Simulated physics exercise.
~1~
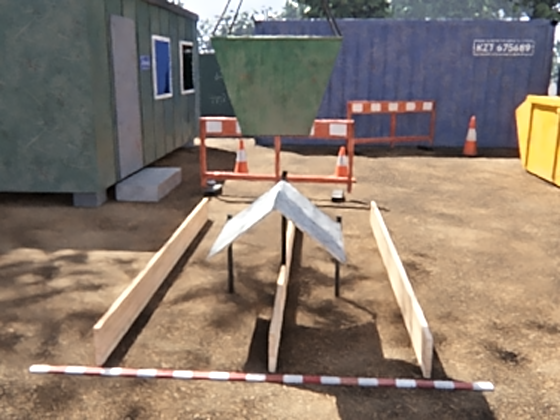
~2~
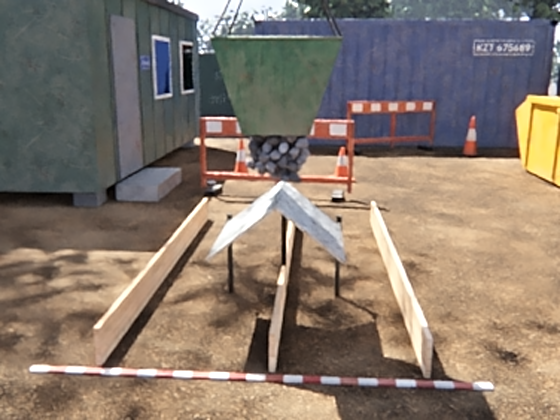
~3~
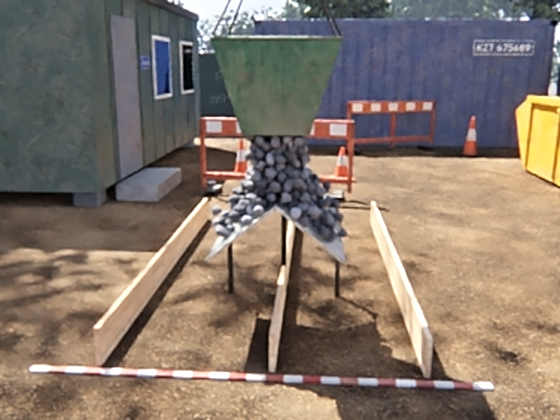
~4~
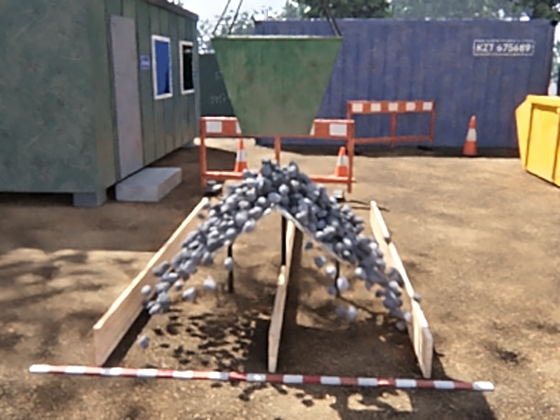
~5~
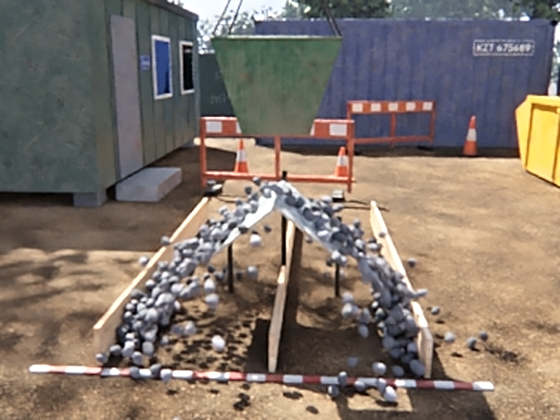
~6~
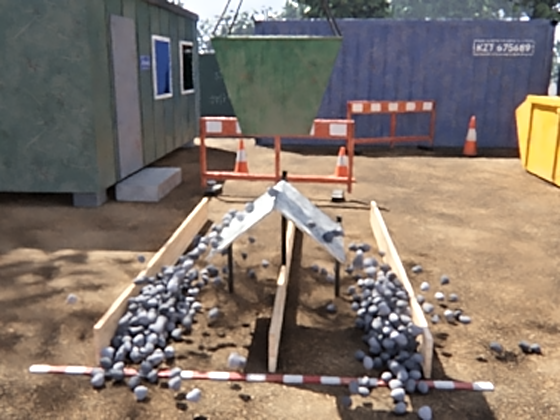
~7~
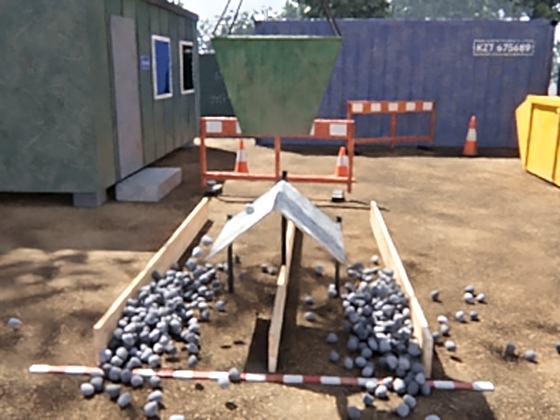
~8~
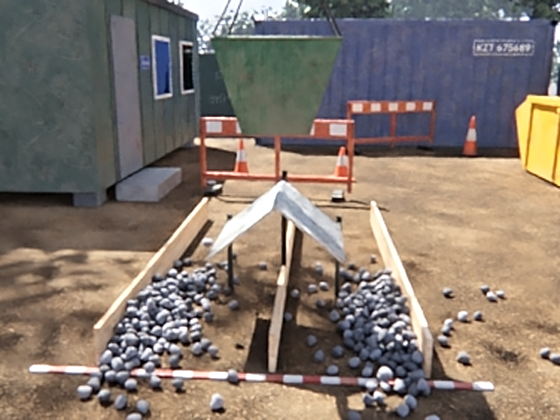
A green skip hangs over a grey, roof-shaped steel ridge in a sunlit dirt yard, seen from the front by a still camera. Wooden planks mark two bays below, with a red and white staff across the near end, a green cabin at left, and a blue container and orange barriers behind. Round grey stones pour from the skip's underside and heap over the ridge. They split and tumble down both slopes, some bouncing past the right plank. The steel clears, leaving a pile in each bay, the left slightly larger, and a few strays scattered at right.
